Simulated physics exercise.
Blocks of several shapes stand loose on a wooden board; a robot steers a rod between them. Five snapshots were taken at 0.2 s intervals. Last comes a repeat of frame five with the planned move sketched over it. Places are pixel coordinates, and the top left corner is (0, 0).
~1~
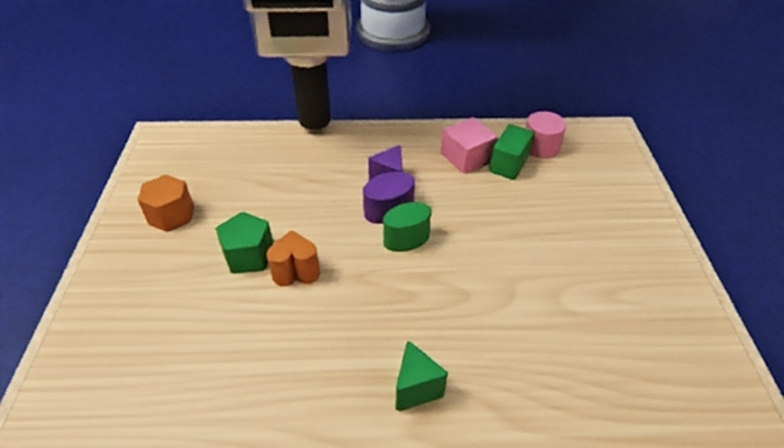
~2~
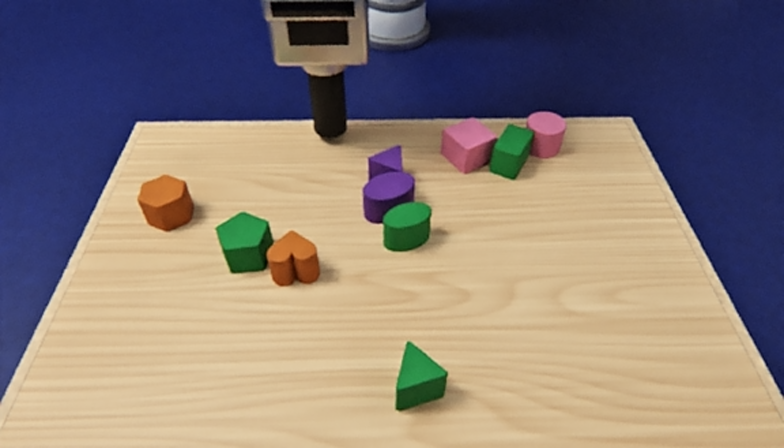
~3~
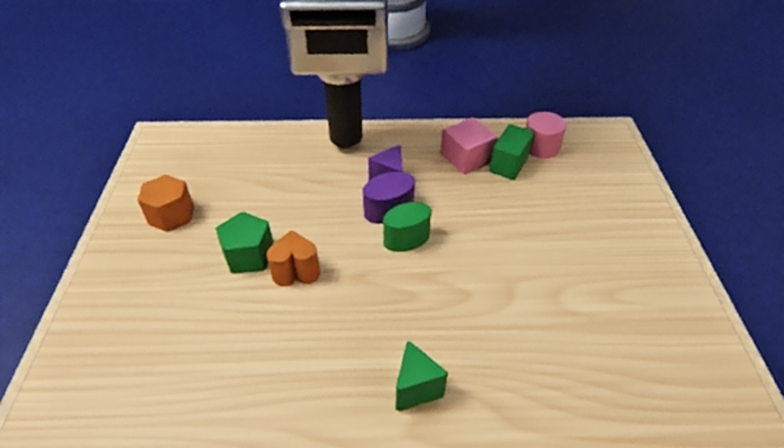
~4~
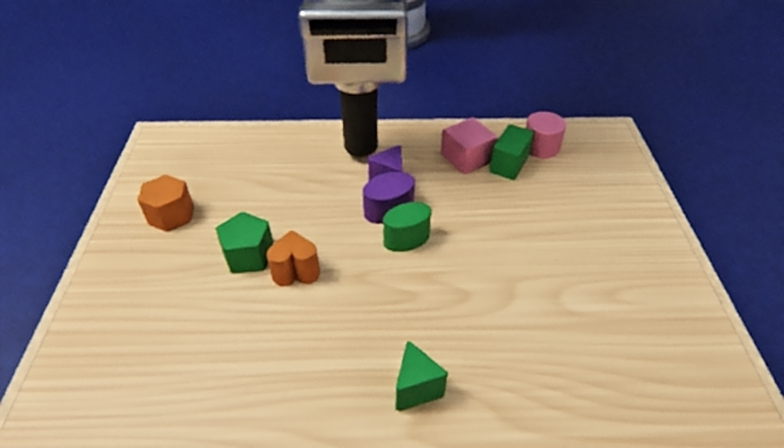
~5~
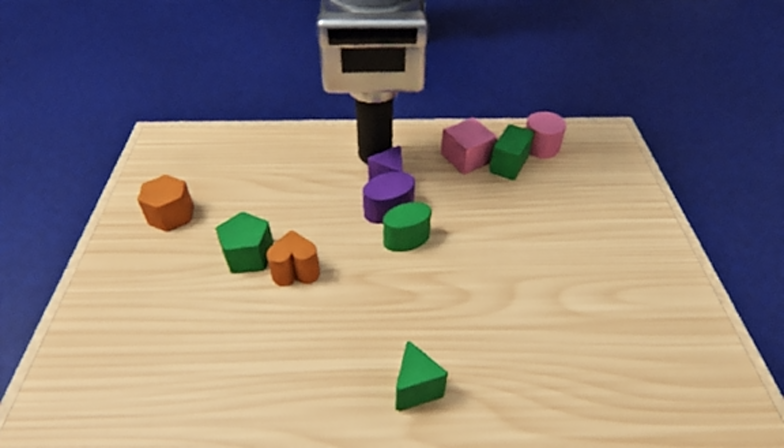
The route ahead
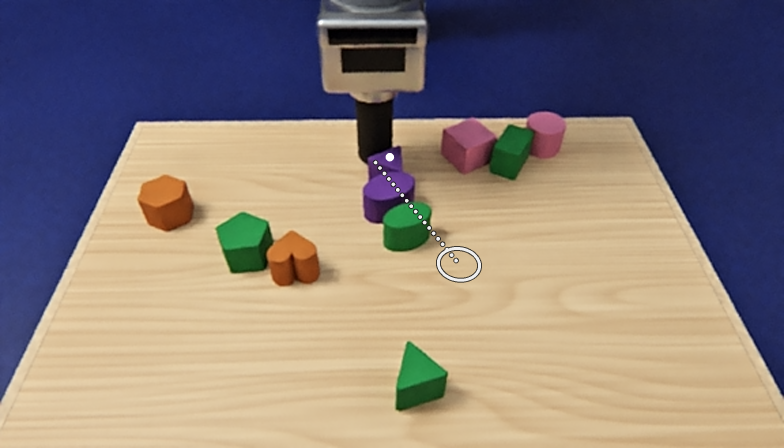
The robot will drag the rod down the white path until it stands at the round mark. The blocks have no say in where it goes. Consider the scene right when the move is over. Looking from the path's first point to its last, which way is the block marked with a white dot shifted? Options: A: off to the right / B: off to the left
It's B.
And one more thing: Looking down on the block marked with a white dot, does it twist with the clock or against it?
Seen from above, counterclockwise.
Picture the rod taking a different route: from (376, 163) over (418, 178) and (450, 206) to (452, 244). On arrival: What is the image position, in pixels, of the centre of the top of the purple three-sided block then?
I'd guess (449, 245).
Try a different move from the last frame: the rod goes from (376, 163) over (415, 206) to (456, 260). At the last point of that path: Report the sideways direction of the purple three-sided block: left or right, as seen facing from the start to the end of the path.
Well, taking the path from its start to its end as straight ahead, the purple three-sided block moves to the left.
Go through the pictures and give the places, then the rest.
Tip of the rod (315, 120), middles of tops, purple oval block (389, 185), purple three-sided block (390, 157), green oval block (408, 214), pink square piece (470, 132), in the first picture.
Rod (331, 129), nothing pushed, in the second picture.
Rod (346, 137), nothing pushed, in the third picture.
Rod (361, 146), nothing pushed, in the fourth picture.
Rod (375, 155), purple oval block (389, 185), purple three-sided block (390, 157), green oval block (408, 214), pink square piece (470, 132), in the fifth picture.
The line goes from (376, 163) to (459, 264); the dot is on the purple three-sided block.
The first path, step by step. One third of the way, rod (400, 185); purple oval block (392, 195), turned 40° clockwise; purple three-sided block (427, 183); green oval block (408, 220).
Two thirds of the way, rod (429, 220); purple oval block (393, 213), turned 70° clockwise; purple three-sided block (465, 208), turned 55° anticlockwise; green oval block (407, 245).
At the end, rod (460, 256); purple oval block (392, 214), turned 70° clockwise; purple three-sided block (483, 215), turned 80° anticlockwise; green oval block (407, 245); pink square piece unmoved.
